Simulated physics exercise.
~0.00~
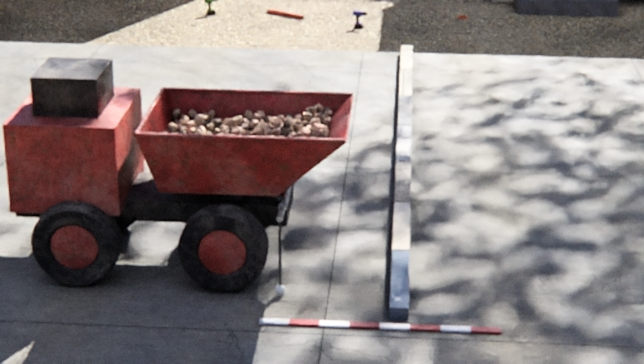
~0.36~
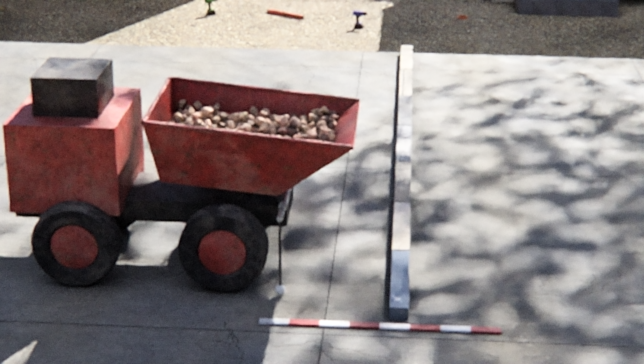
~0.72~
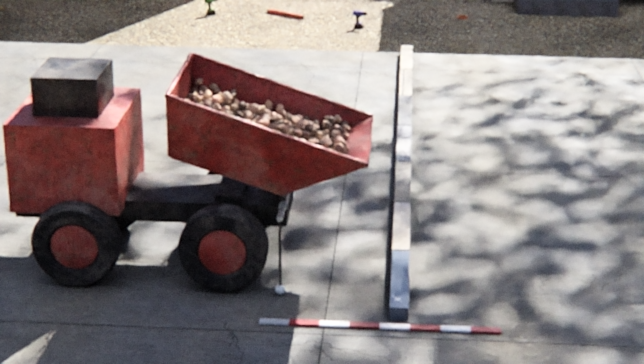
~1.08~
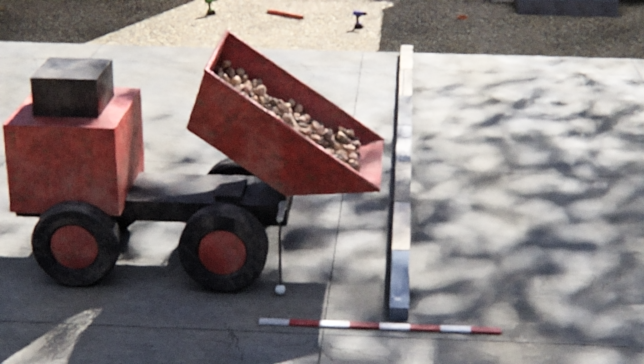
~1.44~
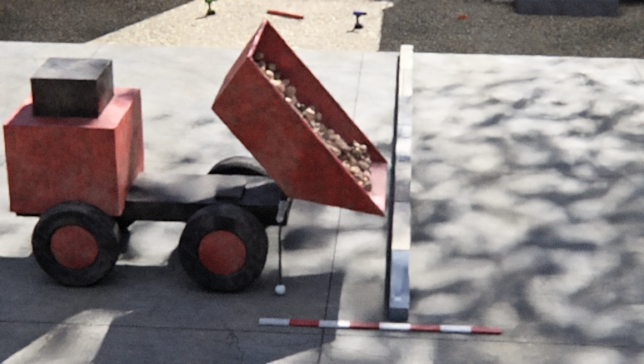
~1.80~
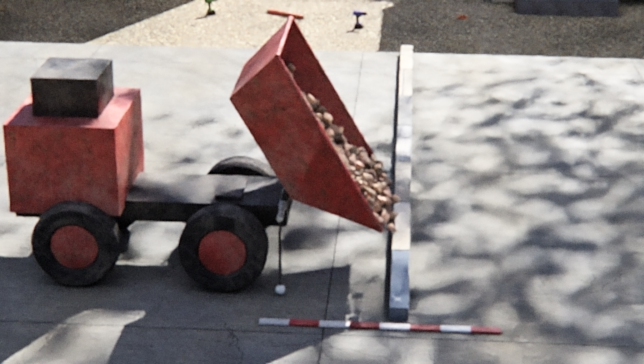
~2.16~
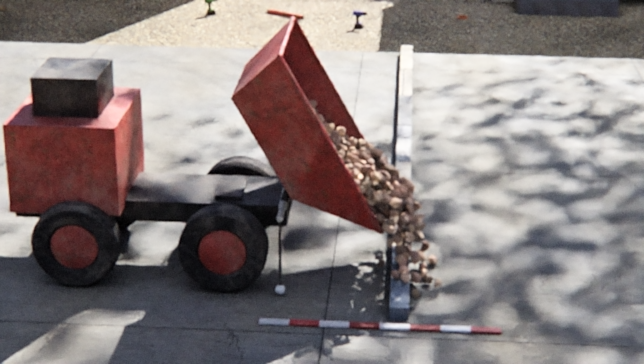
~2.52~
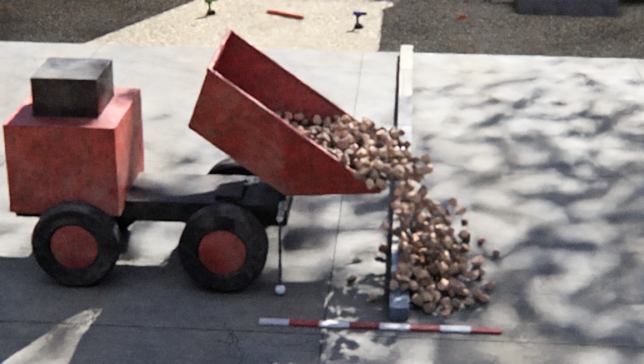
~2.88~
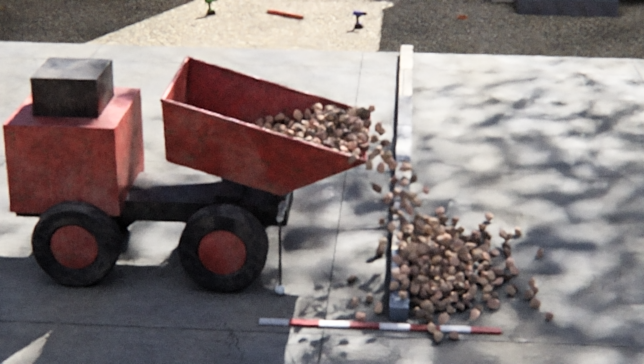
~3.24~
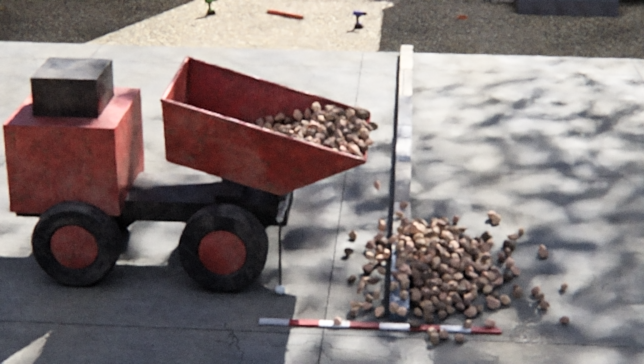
A red dumper tipped its body steeply to the right, and stones slid out over the kerb in front. The body then lowered partway and stopped, still holding many stones, with the rest heaped on the ground around the kerb.
